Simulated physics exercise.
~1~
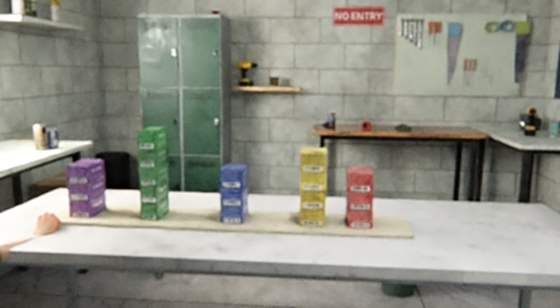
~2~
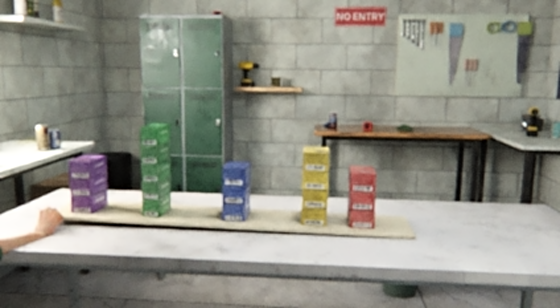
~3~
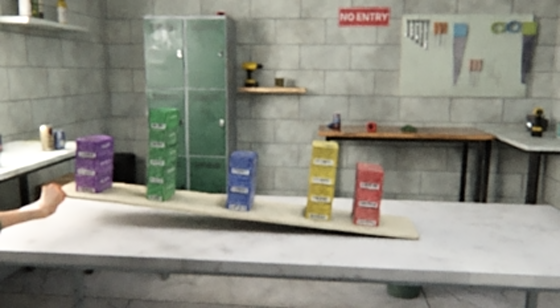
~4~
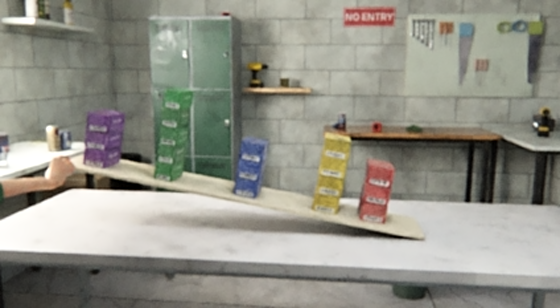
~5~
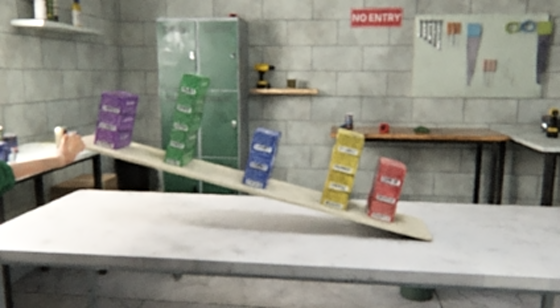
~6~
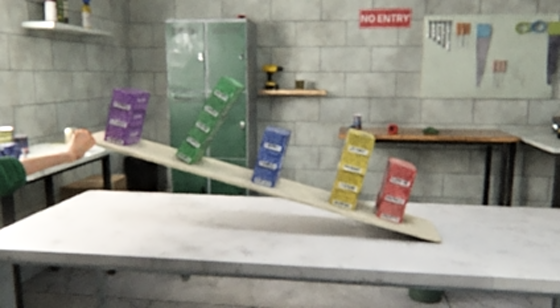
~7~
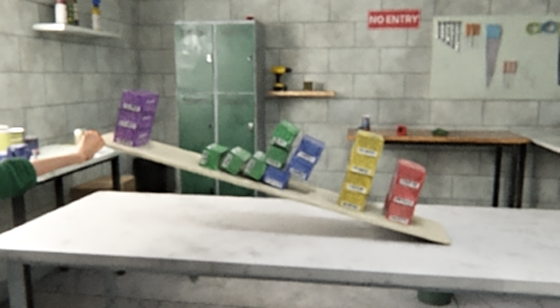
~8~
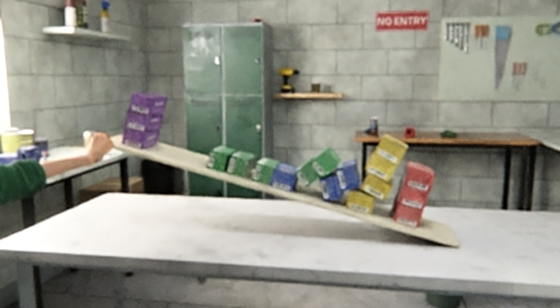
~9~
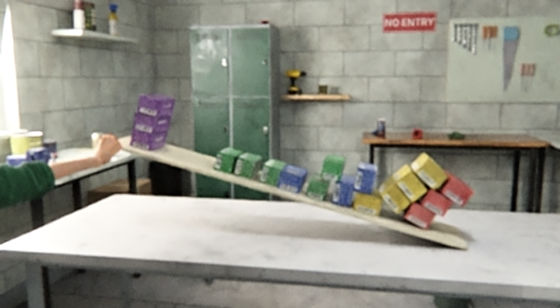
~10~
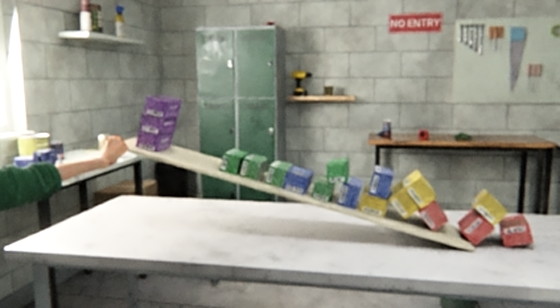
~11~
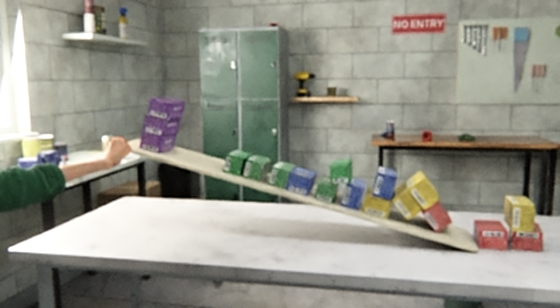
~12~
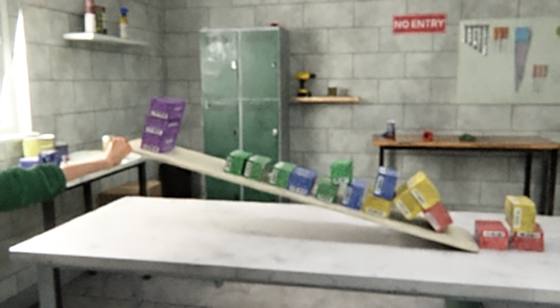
In a workshop with grey block walls and green lockers, five stacks of small packets, purple, green, blue, yellow and red, stand along a board on a white table. A hand at the left lifts that end of the board, and the stacks tilt with it. The tall green stack leans right and topples into the blue one, which falls against the yellow. Yellow and red then tip over, some packets tumbling off the low end onto the table. Finally the purple stack still stands near the hand, while the others lie collapsed along the slope and beyond it.
